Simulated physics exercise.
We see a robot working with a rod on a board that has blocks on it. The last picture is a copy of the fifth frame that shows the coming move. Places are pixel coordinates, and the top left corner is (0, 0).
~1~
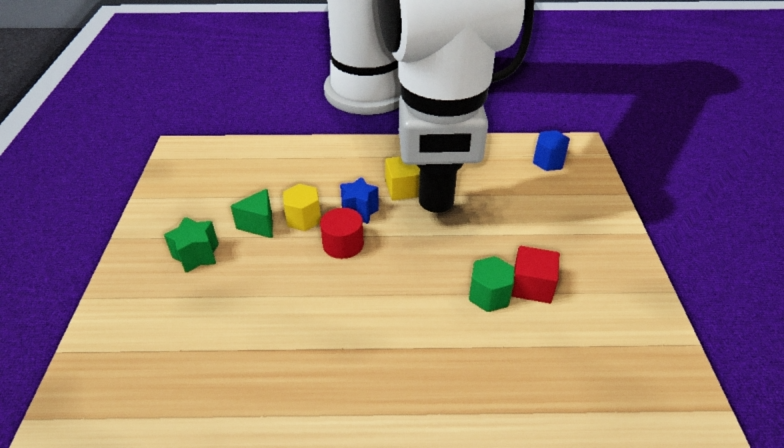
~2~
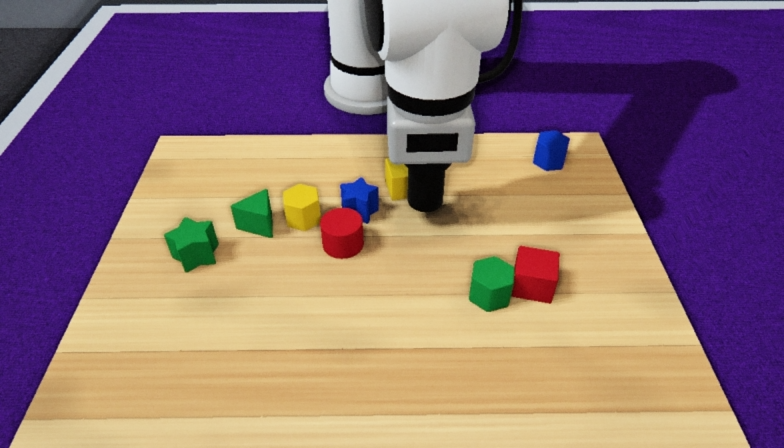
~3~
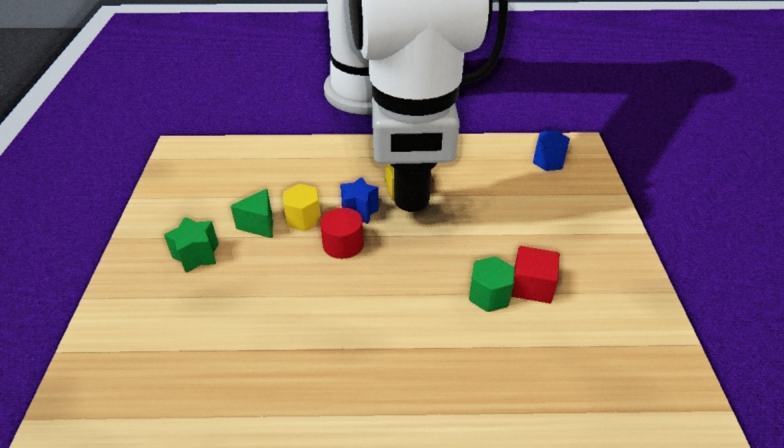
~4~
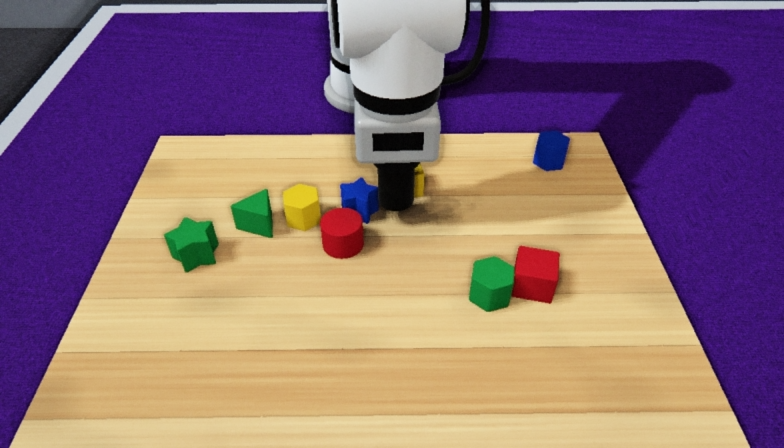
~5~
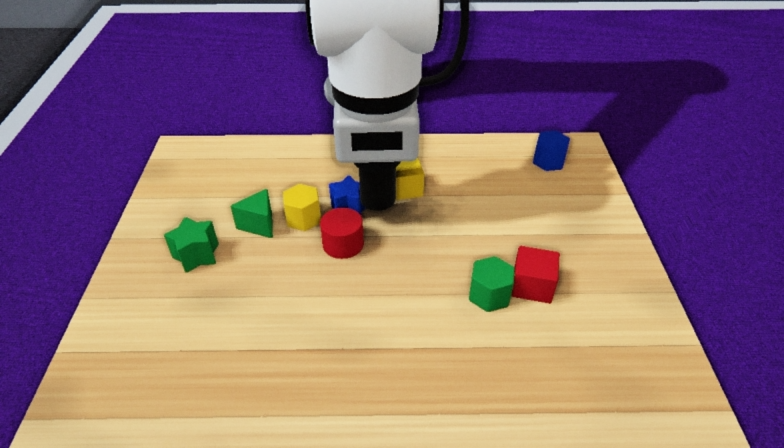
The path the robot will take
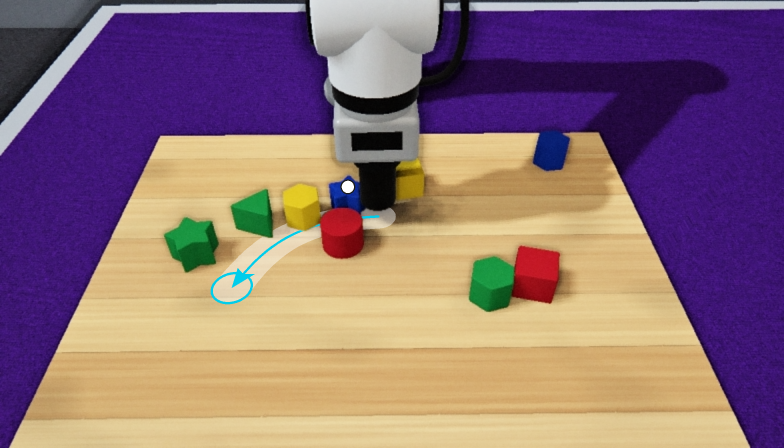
A white robot arm with a black rod works over a pale wooden board on a purple surface, seen from above and in front by a still camera. Green, yellow, blue and red blocks form a loose cluster at left and centre, with a green and a red block at right and a blue one behind. The rod glides left past a yellow block and nudges the blue star slightly left.
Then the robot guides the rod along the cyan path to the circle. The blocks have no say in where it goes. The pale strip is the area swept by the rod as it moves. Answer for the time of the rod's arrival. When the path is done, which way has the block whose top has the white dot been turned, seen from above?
It is turned clockwise.
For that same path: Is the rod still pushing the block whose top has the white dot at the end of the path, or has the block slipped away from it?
The rod will have lost it.
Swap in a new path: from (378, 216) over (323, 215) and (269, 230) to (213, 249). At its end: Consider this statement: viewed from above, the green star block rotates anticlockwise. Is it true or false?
It is true.
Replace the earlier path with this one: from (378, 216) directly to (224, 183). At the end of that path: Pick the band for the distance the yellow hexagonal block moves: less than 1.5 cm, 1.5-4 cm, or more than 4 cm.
The block winds up beyond 4 cm from where it is now.
Path on the board, from (378, 216) via (322, 224) and (271, 248), ending at (232, 288); the dot is on the blue star block.
The first path, step by step. One third of the way, rod at (320, 207); green triangular block at (235, 204), turned 15° anticlockwise; yellow hexagonal block at (263, 191), turned 15° anticlockwise; red cylinder at (327, 226); blue star block at (301, 185), turned 35° clockwise.
Two thirds of the way, rod at (266, 232); green triangular block at (234, 204), turned 20° anticlockwise; yellow hexagonal block at (260, 190), turned 20° anticlockwise; red cylinder at (324, 227); blue star block at (297, 185), turned 55° clockwise.
At the end, rod at (227, 271); green triangular block at (234, 204), turned 20° anticlockwise; yellow hexagonal block at (260, 190), turned 20° anticlockwise; red cylinder at (324, 227); blue star block at (297, 185), turned 55° clockwise.
